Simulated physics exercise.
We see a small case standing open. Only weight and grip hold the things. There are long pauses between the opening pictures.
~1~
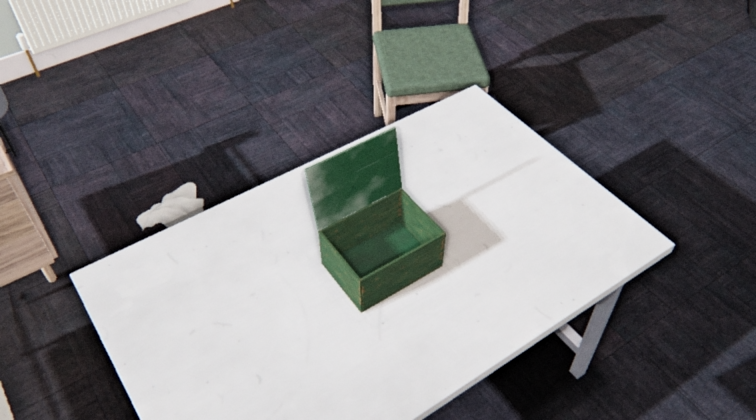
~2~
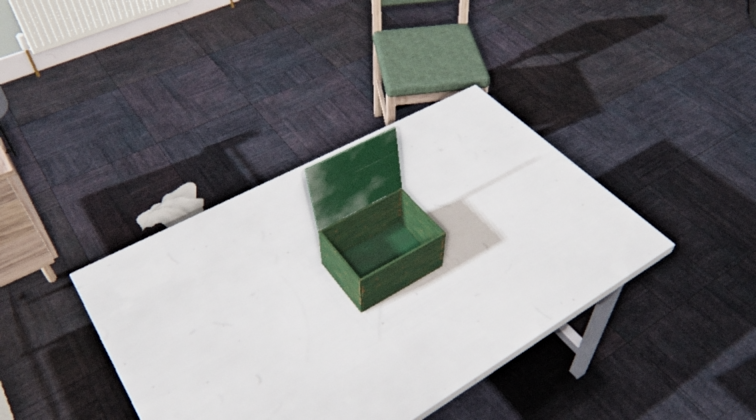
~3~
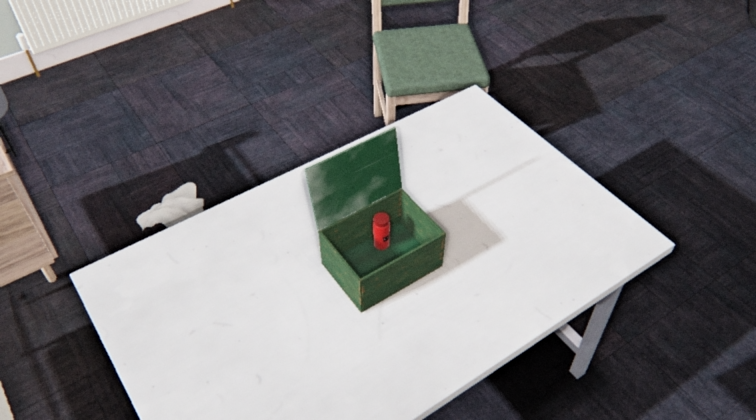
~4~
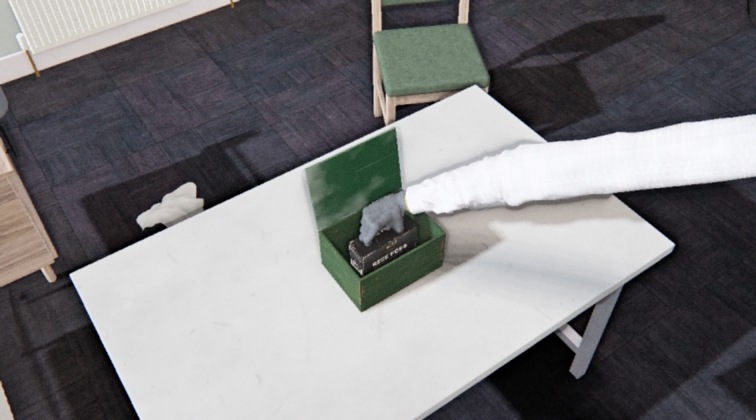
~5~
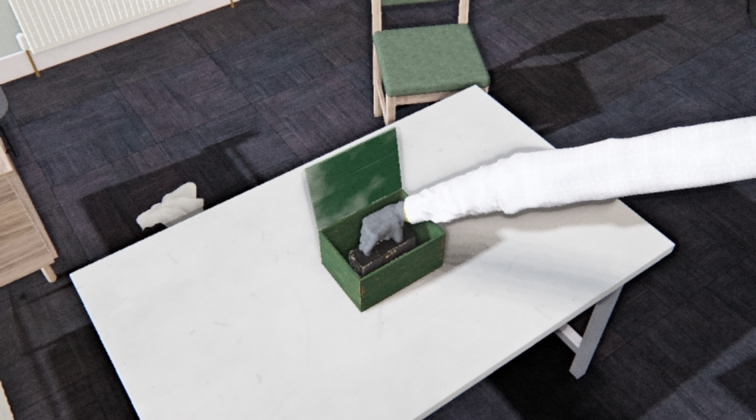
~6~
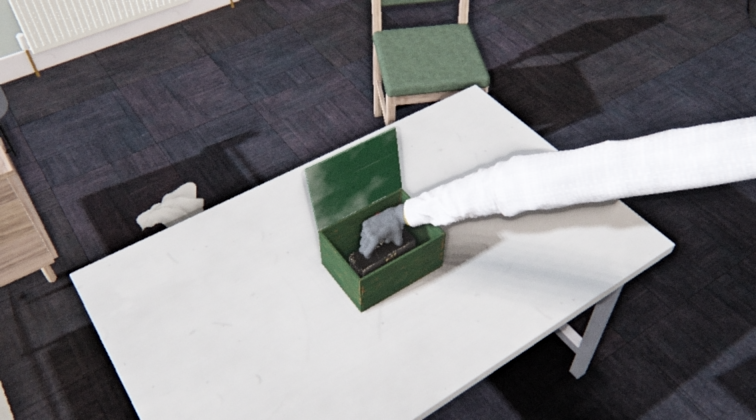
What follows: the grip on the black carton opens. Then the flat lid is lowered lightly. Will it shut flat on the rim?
As it turns out, it sits on the rim.
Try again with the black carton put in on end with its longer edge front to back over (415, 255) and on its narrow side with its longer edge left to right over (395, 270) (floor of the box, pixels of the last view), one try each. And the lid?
First, it will not close; second, it closes.
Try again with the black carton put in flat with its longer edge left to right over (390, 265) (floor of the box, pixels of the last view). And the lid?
Then it closes.
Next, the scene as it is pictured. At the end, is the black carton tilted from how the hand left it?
It keeps its pose.
Then, 1.20 s on from there, lid 81° above the rim.
Then, 1.70 s on from there, lid 50° above the rim.
Then, 2.10 s on from there, lid 18° above the rim.
In the end, lid shut; both unmoved. At the end, from the last picture's camera, black carton near (383, 257).
